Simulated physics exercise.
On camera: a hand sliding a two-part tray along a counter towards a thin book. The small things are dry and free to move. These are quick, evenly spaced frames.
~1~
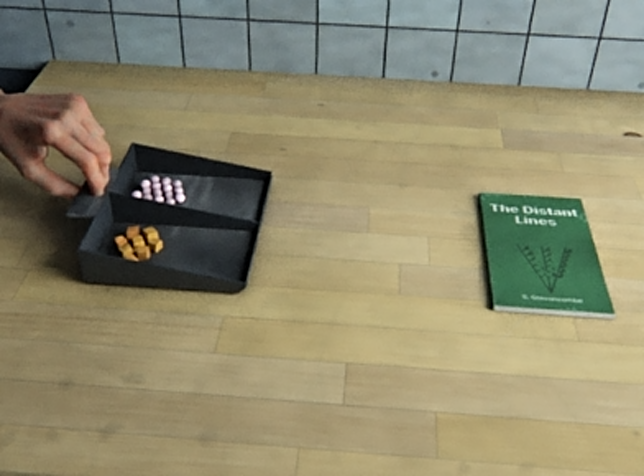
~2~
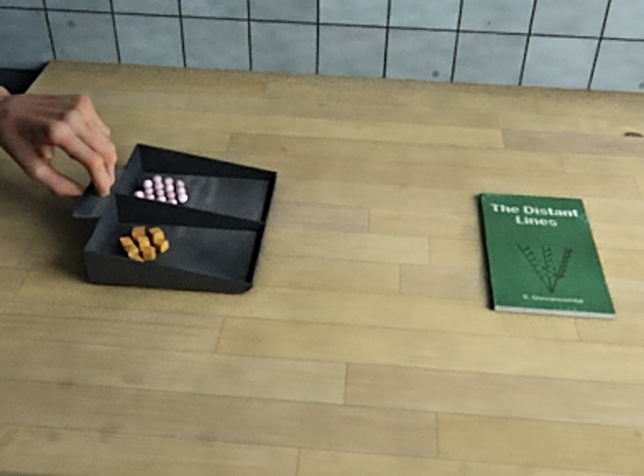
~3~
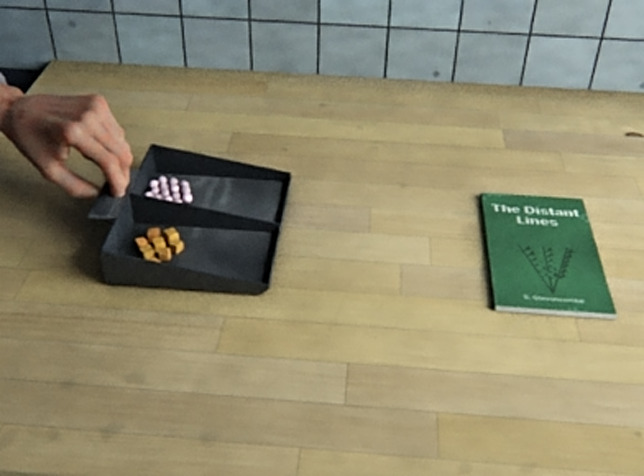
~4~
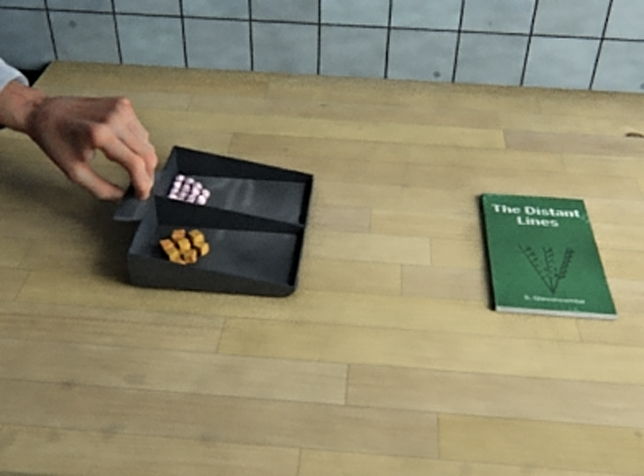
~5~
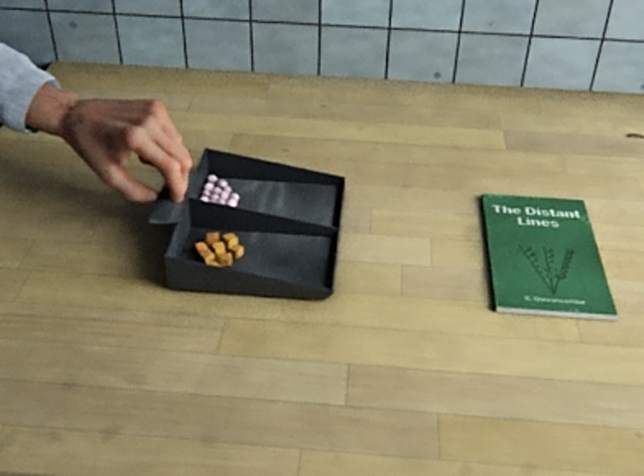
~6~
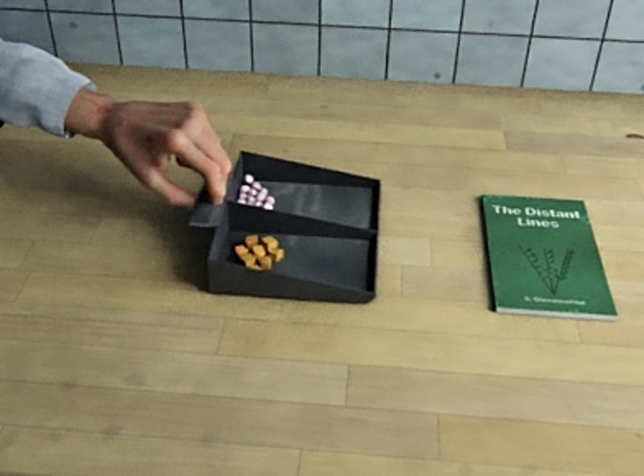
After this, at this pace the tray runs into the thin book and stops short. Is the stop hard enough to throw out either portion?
The front portion keeps within its part; the back portion throws some past the low edge.
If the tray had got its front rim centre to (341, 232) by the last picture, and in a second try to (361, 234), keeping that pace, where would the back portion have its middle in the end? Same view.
One: (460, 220). Two: (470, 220).
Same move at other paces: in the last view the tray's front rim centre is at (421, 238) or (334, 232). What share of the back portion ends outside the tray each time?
In turn 70 and 0 in a hundred.
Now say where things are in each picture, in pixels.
Front rim near (260, 226), at rest; thin book near (548, 277); front portion near (138, 244), a few croutons; back portion near (157, 194), a few sugar pearls, in the first frame.
Front rim near (266, 226), hardly any of the way covered; back portion near (160, 194), in the second frame.
Front rim near (281, 227), a little of the way covered; front portion near (159, 245), in the third frame.
Front rim near (305, 229), near a quarter of the way covered; back portion near (182, 196), in the fourth frame.
Front rim near (340, 232), near a third of the way covered; front portion near (219, 250), in the fifth frame.
Front rim near (378, 235), near half of the way covered; thin book near (550, 279); front portion near (259, 253); back portion near (250, 201), in the sixth frame.
Then, 0.08 s on from there, tray still sliding, front rim near (433, 238); front portion all inside; back portion all inside.
Then, 0.26 s on from there, tray stopped at the thin book; front portion all inside, moved towards the front rim; back portion all inside, moved towards the front rim.
Then, 0.47 s on from there, tray stopped at the thin book; front portion all inside, moved towards the front rim; back portion near a quarter out of the tray.
In the end, tray stopped at the thin book; front portion all inside, moved towards the front rim; back portion near a quarter out of the tray.
